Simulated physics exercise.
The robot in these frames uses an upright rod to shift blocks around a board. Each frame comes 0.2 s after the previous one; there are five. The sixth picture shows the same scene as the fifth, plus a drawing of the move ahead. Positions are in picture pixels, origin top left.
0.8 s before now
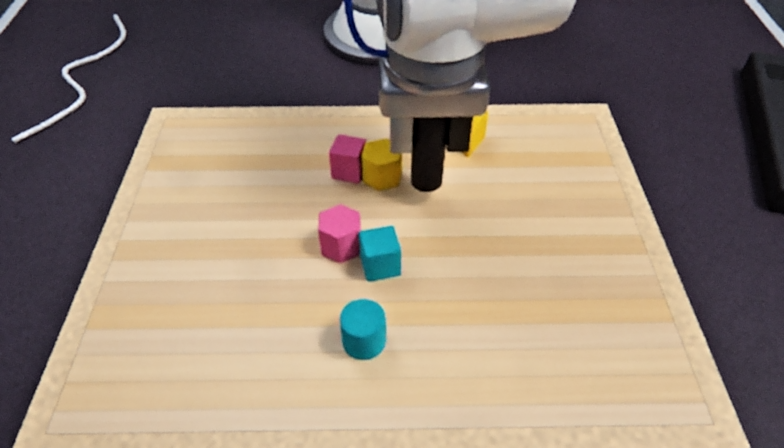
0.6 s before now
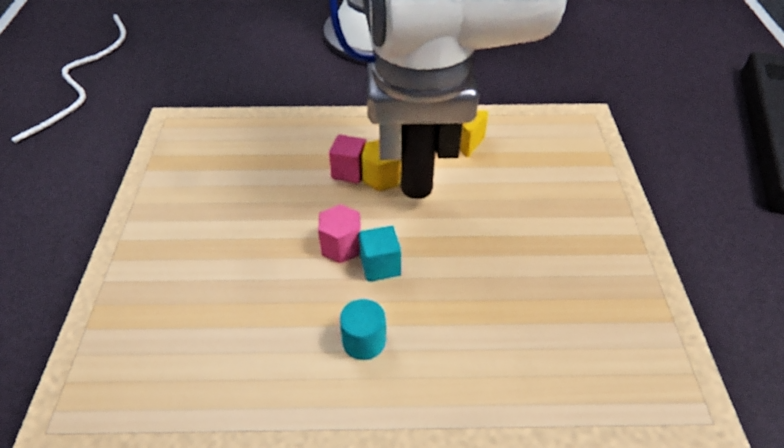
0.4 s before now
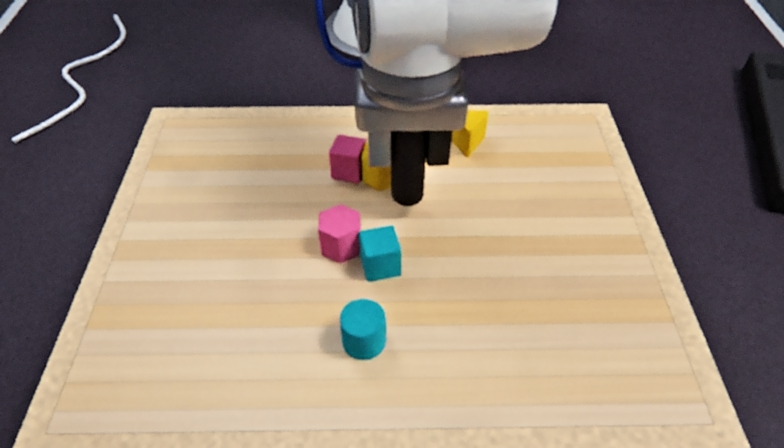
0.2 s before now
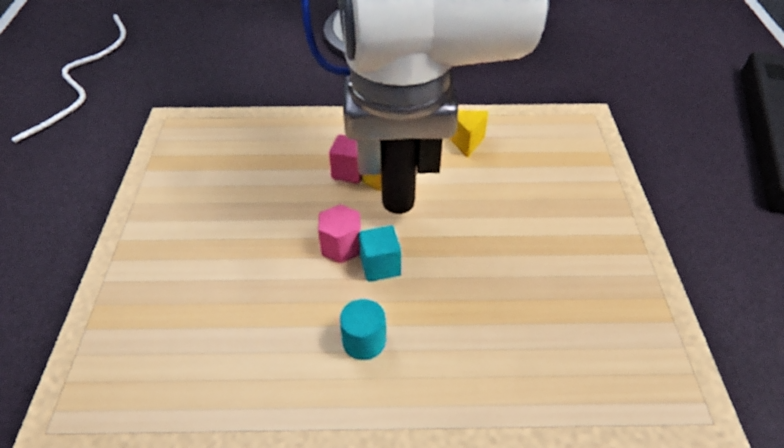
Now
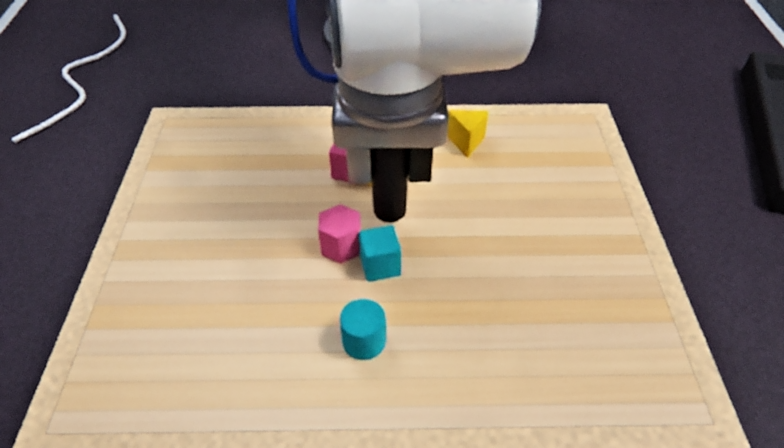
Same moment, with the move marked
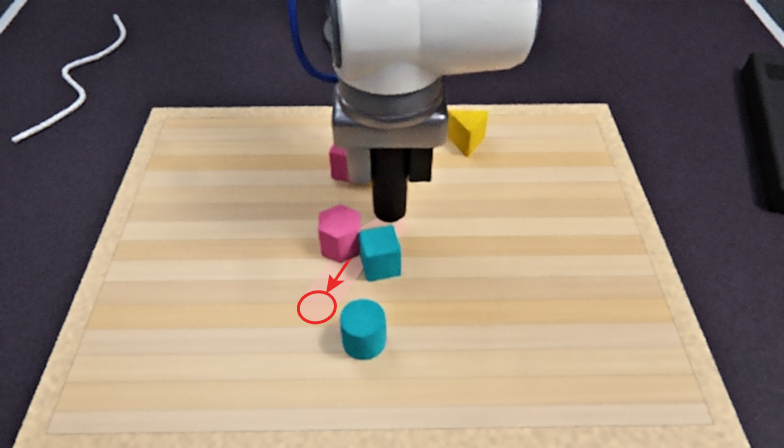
A white robot arm with a black rod moved slowly left and toward the viewer across a wooden board, passing in front of the yellow hexagonal block, while the pink, turquoise and yellow blocks stayed still.
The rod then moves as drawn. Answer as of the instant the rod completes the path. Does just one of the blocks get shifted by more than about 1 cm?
I'd say no.
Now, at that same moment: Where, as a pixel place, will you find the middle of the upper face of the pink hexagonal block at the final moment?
In the picture, that point is around (294, 245).
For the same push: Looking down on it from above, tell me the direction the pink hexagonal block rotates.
The block turns clockwise.
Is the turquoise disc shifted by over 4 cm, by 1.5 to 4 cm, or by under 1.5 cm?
Moves under 1.5 cm.
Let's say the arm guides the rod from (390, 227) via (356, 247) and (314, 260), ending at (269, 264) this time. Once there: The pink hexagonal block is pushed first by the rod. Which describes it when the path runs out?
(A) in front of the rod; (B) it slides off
A: In front of the rod.
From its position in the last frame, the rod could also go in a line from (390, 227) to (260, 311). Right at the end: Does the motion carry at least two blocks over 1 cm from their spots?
Answer: No.
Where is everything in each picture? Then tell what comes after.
Lower end of the rod (427, 183), tops of blocks, pink hexagonal block (339, 220), turquoise disc (363, 317), turquoise square (380, 240), in the first picture.
Rod (417, 189), blocks as before, in the second picture.
Rod (407, 196), blocks as before, in the third picture.
Rod (399, 204), blocks as before, in the fourth picture.
Rod (390, 212), pink hexagonal block (339, 220), turquoise disc (363, 317), turquoise square (380, 240), in the fifth picture.
The drawn path runs from (390, 227) over (349, 260) to (317, 307).
On the path given first. One third of the way, rod (358, 233); pink hexagonal block (317, 230), turned 15° clockwise; turquoise square (378, 244), turned 20° anticlockwise.
Two thirds of the way, rod (336, 262); pink hexagonal block (297, 243), turned 70° clockwise; turquoise square (376, 252), turned 50° anticlockwise.
At the end, rod (315, 293); pink hexagonal block (294, 245), turned 85° clockwise; turquoise disc not moved; turquoise square (376, 252), turned 50° anticlockwise.
